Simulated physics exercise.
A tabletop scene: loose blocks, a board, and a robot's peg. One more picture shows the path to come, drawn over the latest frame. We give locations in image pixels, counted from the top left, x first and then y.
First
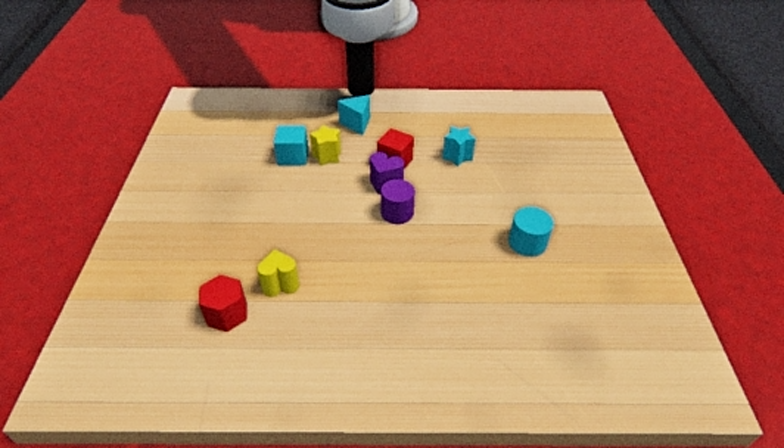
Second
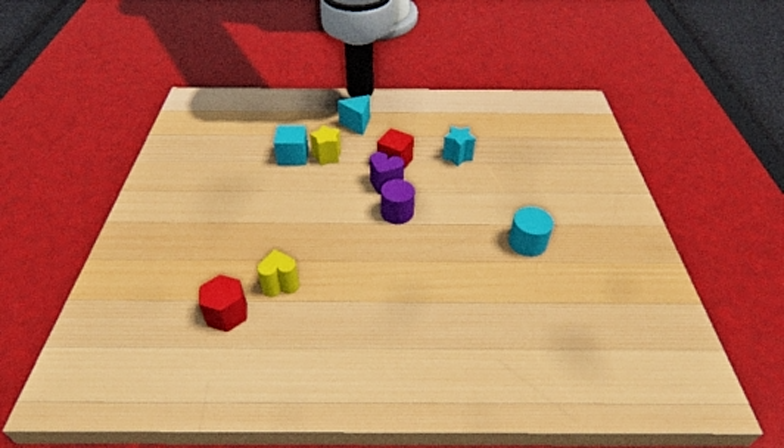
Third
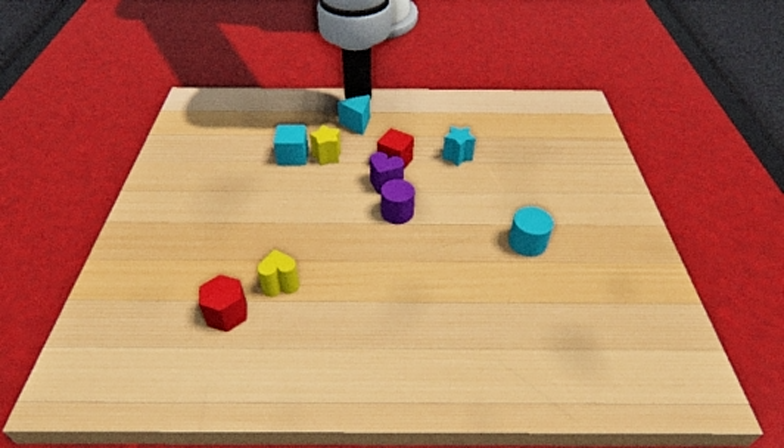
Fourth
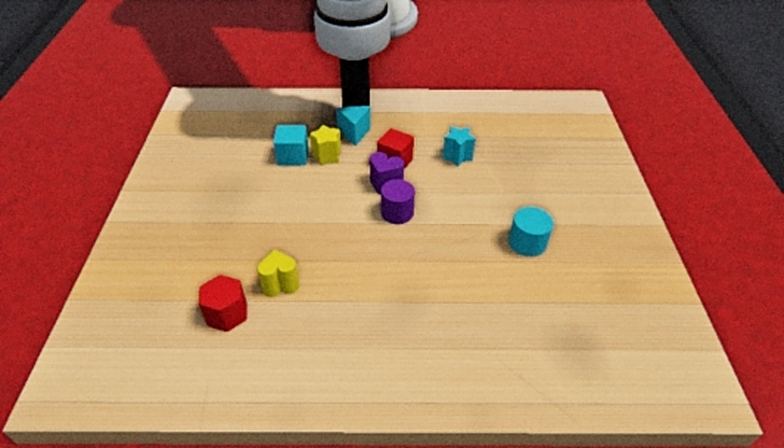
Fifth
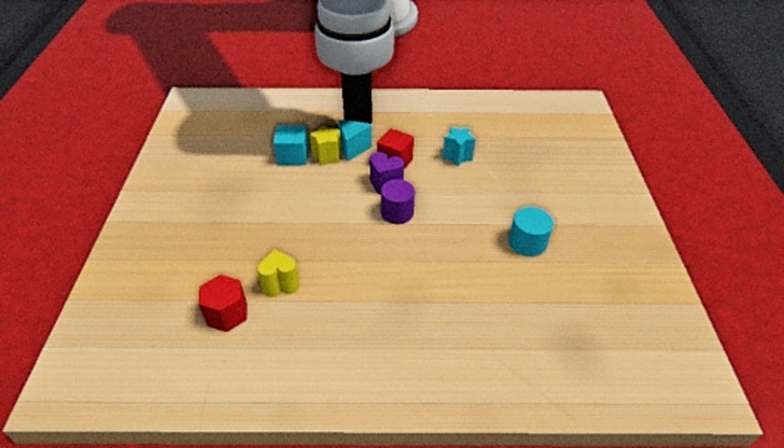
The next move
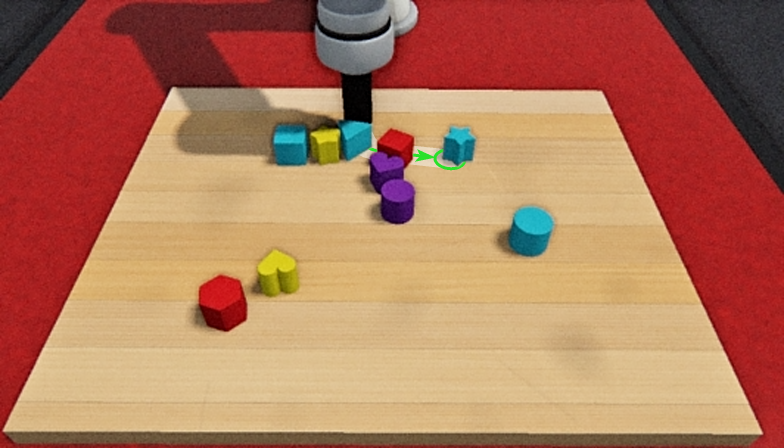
On a wooden tabletop, a robot's peg pushes a turquoise triangle toward the viewer among loose blocks.
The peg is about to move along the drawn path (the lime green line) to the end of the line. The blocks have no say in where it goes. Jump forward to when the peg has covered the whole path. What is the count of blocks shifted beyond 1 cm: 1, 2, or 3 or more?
Number moved: 3+.
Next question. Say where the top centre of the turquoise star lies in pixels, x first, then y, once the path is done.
I'd say the turquoise star ends with its top centre at (478, 135).
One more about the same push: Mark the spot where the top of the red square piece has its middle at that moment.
The middle of its upper face should be somewhere near (431, 153).
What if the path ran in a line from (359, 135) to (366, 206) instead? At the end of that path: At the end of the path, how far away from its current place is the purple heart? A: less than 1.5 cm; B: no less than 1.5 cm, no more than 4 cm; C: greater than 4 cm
The answer is B.
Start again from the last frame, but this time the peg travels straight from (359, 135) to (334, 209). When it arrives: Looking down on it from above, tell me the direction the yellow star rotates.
I'd predict that, seen from above, the yellow star rotates clockwise.
Drawn move, from (359, 135) via (378, 151) and (414, 155), ending at (450, 159).
The first path, step by step. One third of the way, peg (379, 139); turquoise triangle (355, 139), turned 25° clockwise; red square piece (401, 141).
Two thirds of the way, peg (415, 144); turquoise triangle (355, 139), turned 25° clockwise; red square piece (427, 151), turned 60° clockwise.
At the end, peg (451, 147); yellow star still; turquoise triangle (355, 139), turned 25° clockwise; red square piece (431, 153), turned 70° clockwise; turquoise star (478, 135), turned 30° anticlockwise.
